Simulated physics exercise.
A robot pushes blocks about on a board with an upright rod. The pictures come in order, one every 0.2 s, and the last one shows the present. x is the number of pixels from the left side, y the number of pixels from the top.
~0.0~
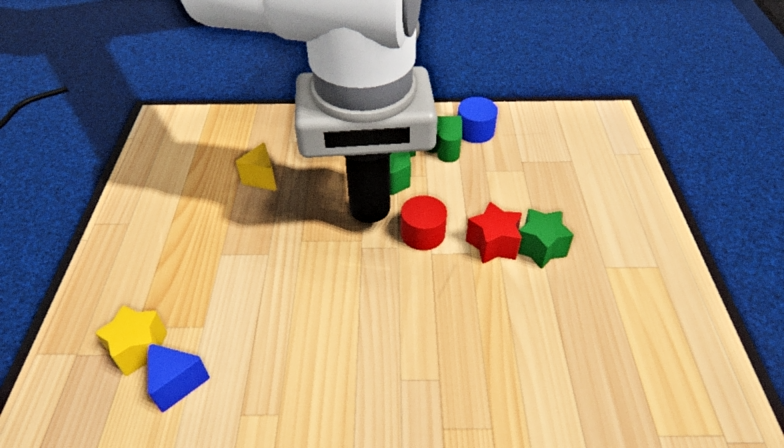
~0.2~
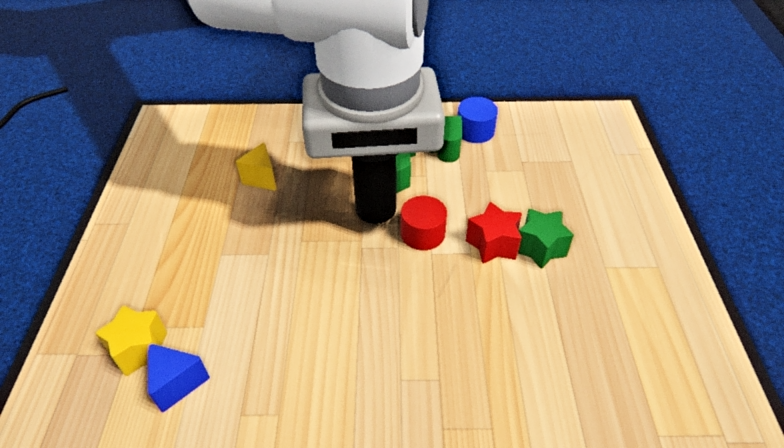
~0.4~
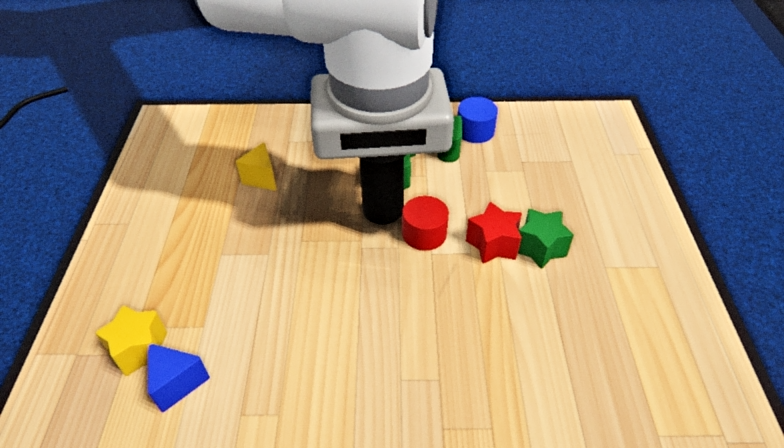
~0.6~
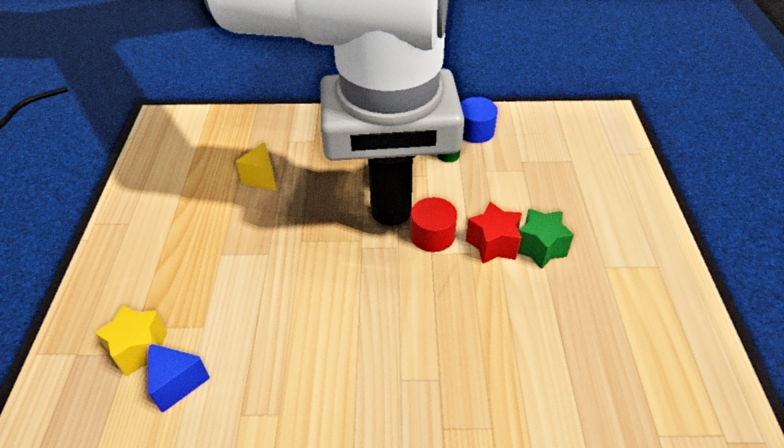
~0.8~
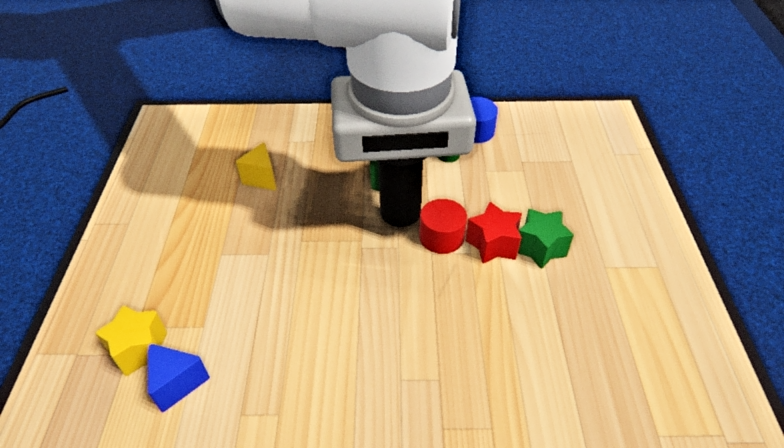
A white robot arm holding an upright black rod stands over a pale wooden board on blue carpet, seen from above at an angle by a still camera. Green and blue blocks sit behind it, a red cylinder, red star and green star to its right, and yellow and blue pieces to the left. The rod slides slowly right, nudging the red cylinder toward the unmoving red star.
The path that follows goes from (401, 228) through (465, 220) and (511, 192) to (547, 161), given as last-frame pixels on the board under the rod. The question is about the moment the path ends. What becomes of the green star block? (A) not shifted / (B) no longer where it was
B.
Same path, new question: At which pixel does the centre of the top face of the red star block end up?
The spot you're after is about (536, 244) in the image.
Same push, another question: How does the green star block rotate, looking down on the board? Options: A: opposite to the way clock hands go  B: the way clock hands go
The correct letter is A.
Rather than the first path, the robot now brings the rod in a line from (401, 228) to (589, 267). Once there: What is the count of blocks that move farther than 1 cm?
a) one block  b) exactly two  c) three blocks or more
Correct choice: C.
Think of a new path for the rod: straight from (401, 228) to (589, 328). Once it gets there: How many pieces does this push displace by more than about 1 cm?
Total moved: Three or more.
On the path given first. One third of the way, rod at (468, 204); red circle at (494, 225); red star block at (536, 243), turned 15° anticlockwise; green star block at (572, 227), turned 35° anticlockwise.
Two thirds of the way, rod at (515, 175); red circle at (494, 225); red star block at (536, 244), turned 15° anticlockwise; green star block at (572, 227), turned 35° anticlockwise.
At the end, rod at (551, 145); green hexagonal block not moved; red circle at (494, 225); red star block at (536, 244), turned 15° anticlockwise; green star block at (572, 227), turned 35° anticlockwise.
